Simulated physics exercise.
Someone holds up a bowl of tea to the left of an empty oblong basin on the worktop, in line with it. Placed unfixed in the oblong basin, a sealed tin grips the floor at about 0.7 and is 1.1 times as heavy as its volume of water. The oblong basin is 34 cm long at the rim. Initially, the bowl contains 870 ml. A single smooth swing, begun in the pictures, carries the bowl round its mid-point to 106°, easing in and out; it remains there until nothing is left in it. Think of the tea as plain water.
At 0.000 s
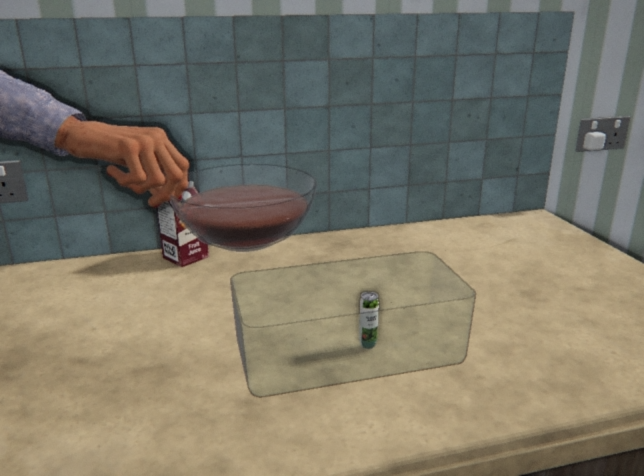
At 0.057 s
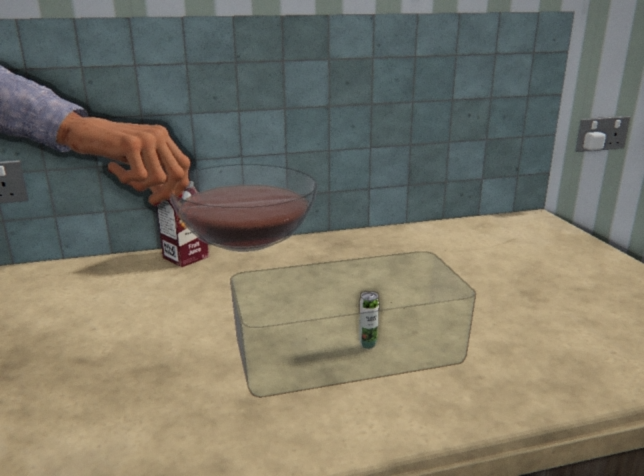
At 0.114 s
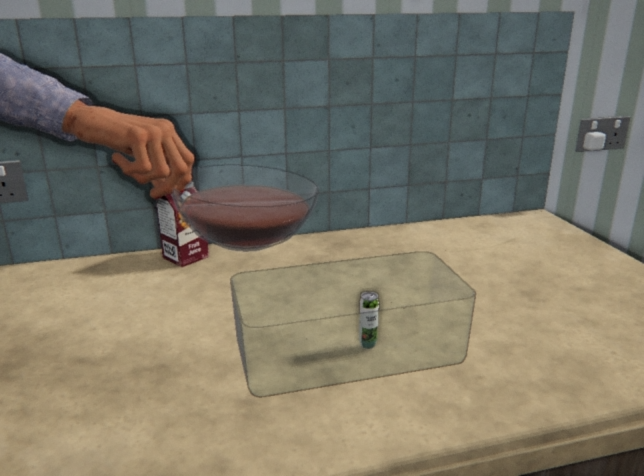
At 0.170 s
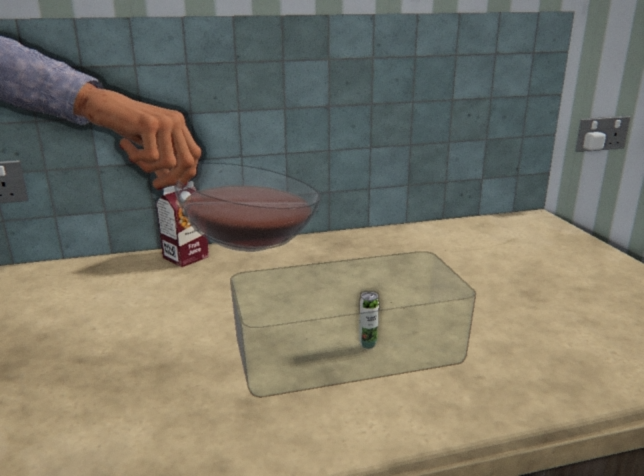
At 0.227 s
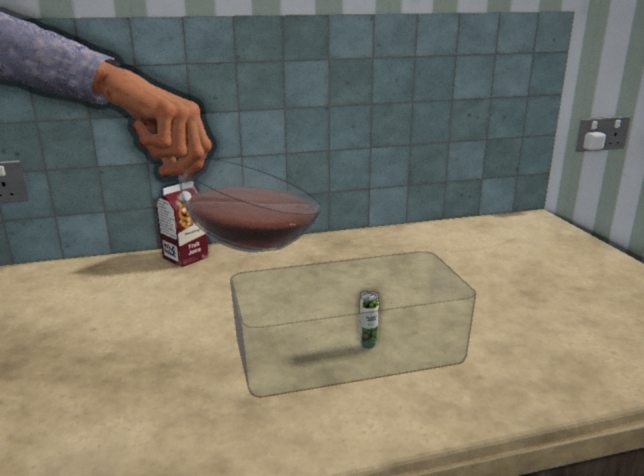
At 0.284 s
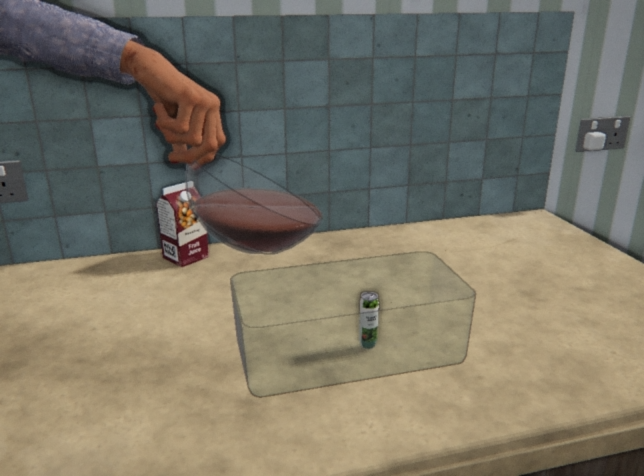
In the video, a hand holds a clear bowl of reddish-brown liquid above a worktop, left of a transparent oblong basin with a small tin, then smoothly tilts the bowl rightward, its right edge lowering toward the basin.
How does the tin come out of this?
It ends up knocked down.
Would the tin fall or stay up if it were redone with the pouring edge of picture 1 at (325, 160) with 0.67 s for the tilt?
After that, the tin overturns.
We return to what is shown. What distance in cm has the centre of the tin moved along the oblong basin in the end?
Shift of tin centre: Approx. 7.5 cm.
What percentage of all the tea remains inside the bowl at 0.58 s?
I'd put it near 12 percent.
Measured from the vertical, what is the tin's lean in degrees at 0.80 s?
About 35 degrees.
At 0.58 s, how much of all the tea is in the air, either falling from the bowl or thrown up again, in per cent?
About 28 per cent.
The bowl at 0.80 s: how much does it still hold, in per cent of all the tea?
I reckon near 0 per cent still sits there.
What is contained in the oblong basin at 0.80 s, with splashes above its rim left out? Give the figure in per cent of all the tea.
Roughly 98 per cent.
After 0.58 s the tilt is 90° and 12 per cent is still to pour; the tin stands where it began.
After 0.80 s the tilt is 106° and 0 per cent is still to pour; the tin leans 37°.
After 1.03 s the tilt is 106° and 0 per cent is still to pour; the tin lies on its side.
After 1.28 s the tilt is 106° and 0 per cent is still to pour; the tin lies on its side.
In the end the tin lies on its side.
